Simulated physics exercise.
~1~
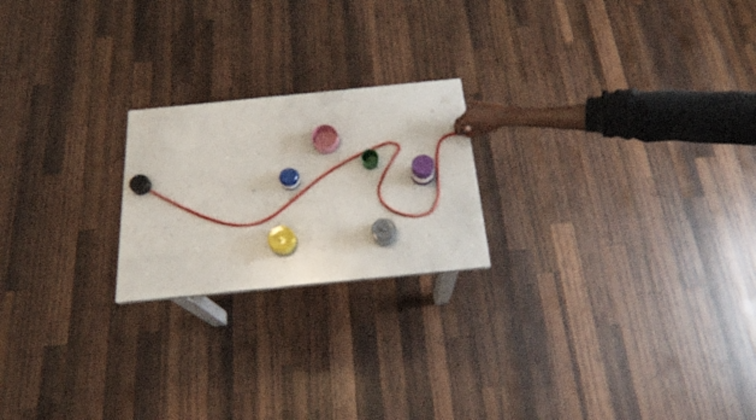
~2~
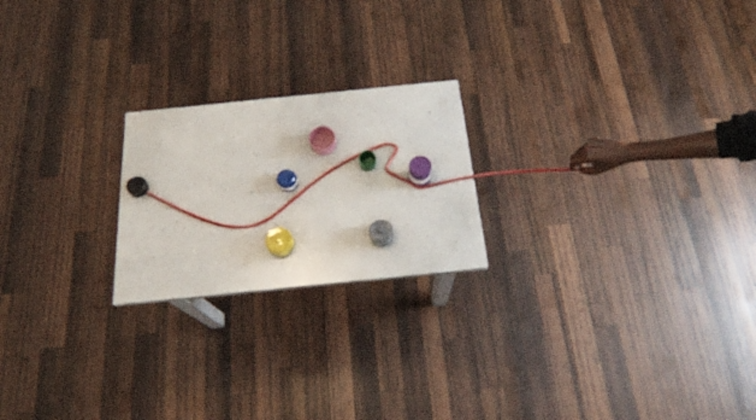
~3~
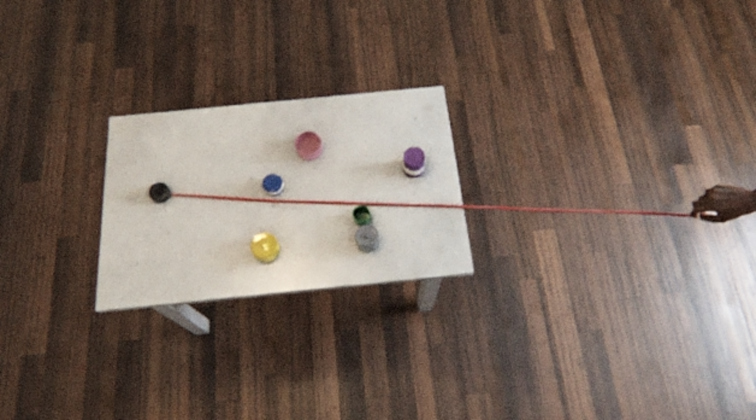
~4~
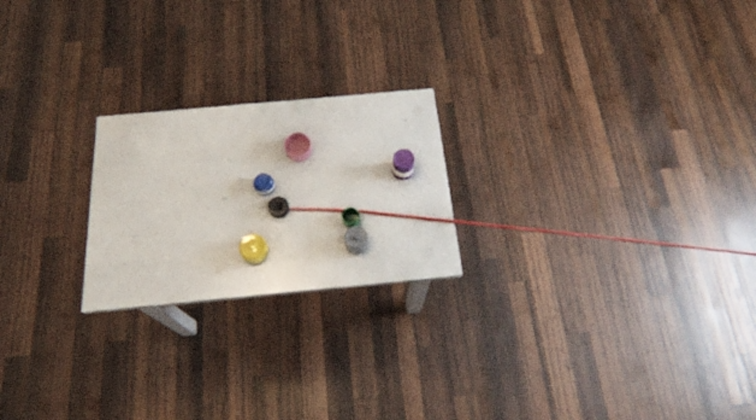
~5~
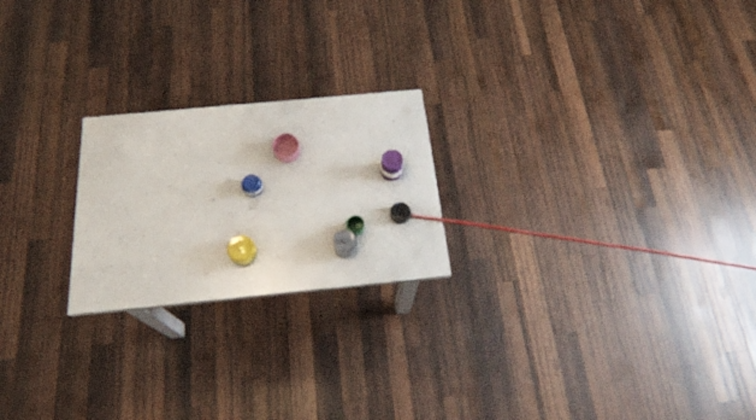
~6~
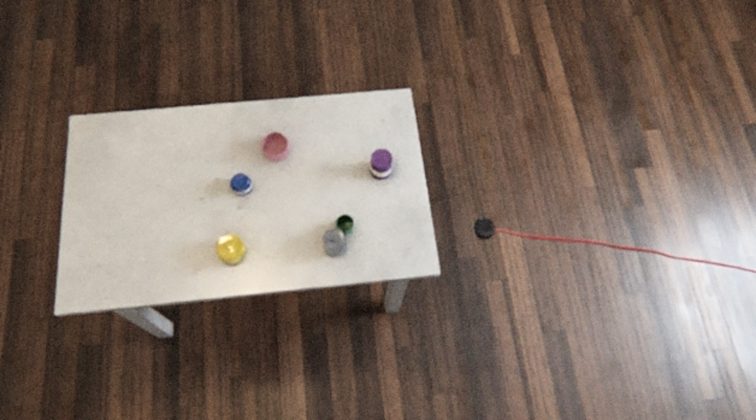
A hand pulling a red cord rightward across a white table, shifting a green container before a black disc slides off the edge.
